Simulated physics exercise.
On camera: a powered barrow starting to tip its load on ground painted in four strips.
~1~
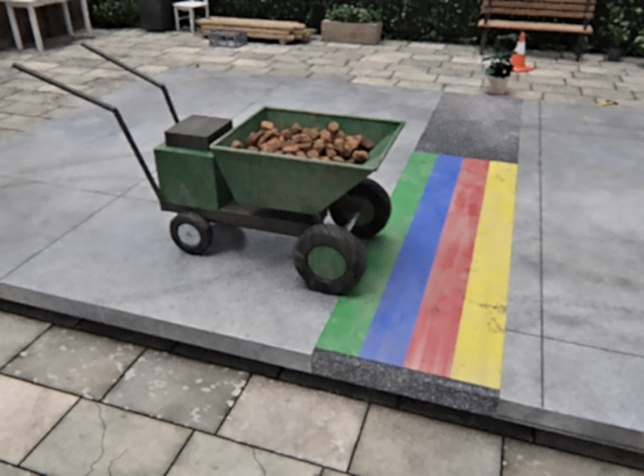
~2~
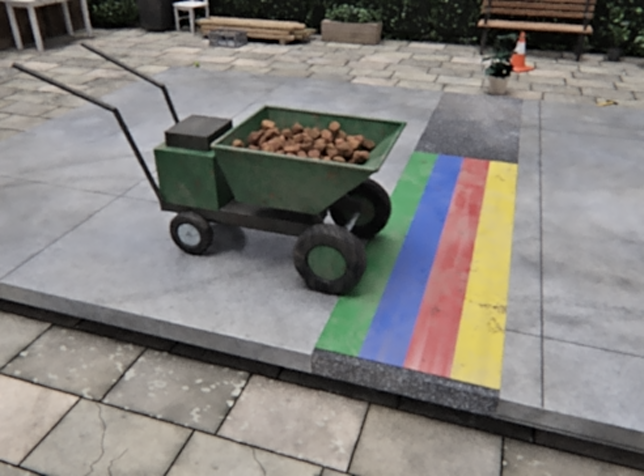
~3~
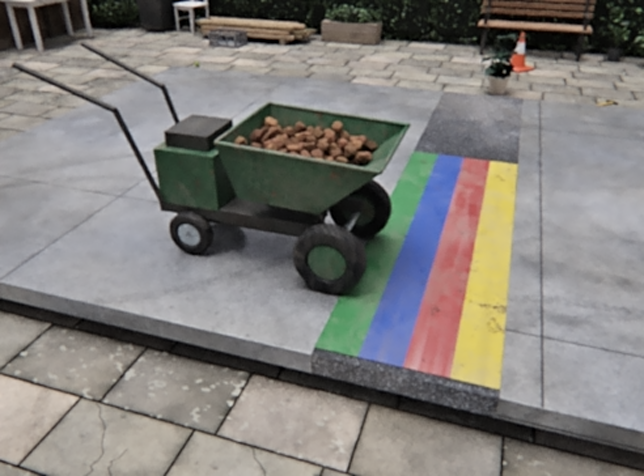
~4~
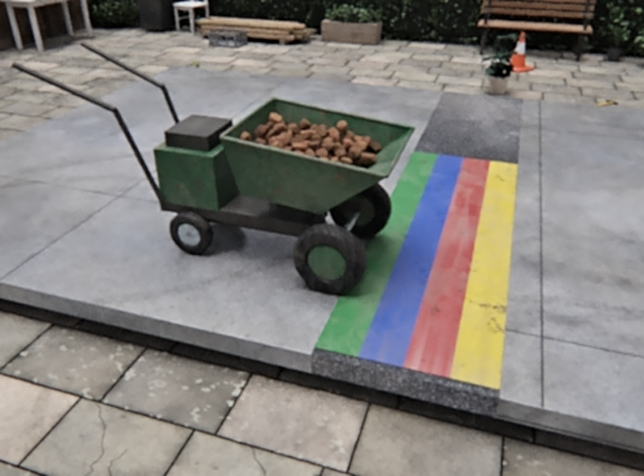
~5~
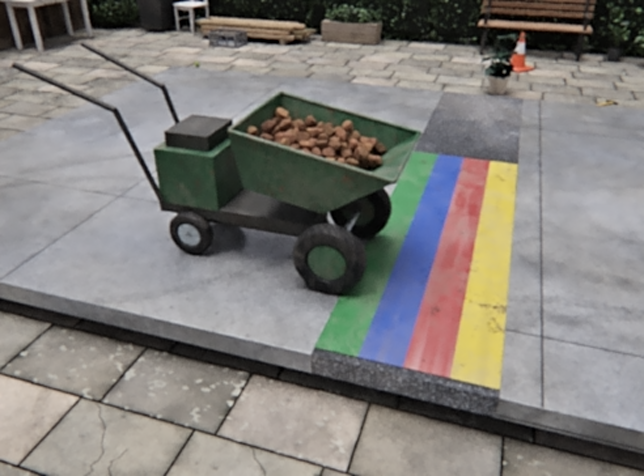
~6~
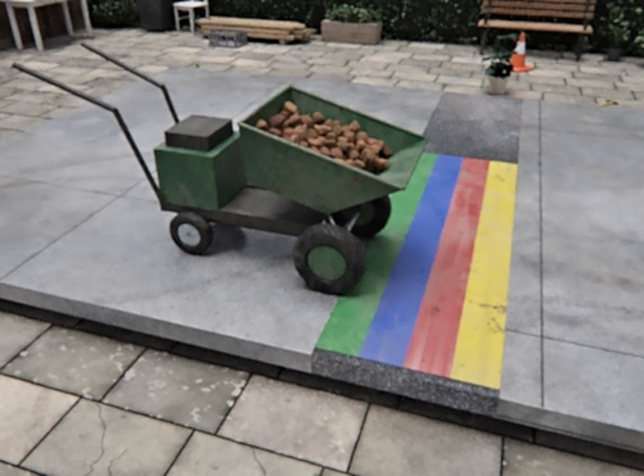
A green motorized barrow loaded with brown lumps stood still beside green, blue, red and yellow strips, then its skip slowly tilted forward to the right, the back rising as the front lip lowered.
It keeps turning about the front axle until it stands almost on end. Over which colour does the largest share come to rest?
The yellow one gets the largest share.
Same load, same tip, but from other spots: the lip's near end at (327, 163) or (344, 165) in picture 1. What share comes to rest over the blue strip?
The first gives 10 %, the second 0 %.
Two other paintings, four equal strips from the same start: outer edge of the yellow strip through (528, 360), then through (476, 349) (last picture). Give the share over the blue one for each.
The first gives 0 %, the second 0 %.
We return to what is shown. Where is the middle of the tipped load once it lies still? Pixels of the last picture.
Near (498, 283).
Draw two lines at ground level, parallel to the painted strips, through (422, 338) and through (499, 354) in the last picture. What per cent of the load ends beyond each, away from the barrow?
About 70 and 30 per cent.
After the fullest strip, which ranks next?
It is red.
Shortly afterwards, skip tipped steeply; the whole lot in the skip.
Next, skip tipped right over; the bulk in the skip; a little over the red strip; a little over the yellow strip.
Some moments later, skip tipped right over; near a quarter in the skip; a little over the red strip; near a third over the yellow strip; near a quarter off the paint.
In the end, skip tipped right over; near a quarter in the skip; none at all over the green strip; none at all over the blue strip; a little over the red strip; near a third over the yellow strip; near a quarter off the paint.
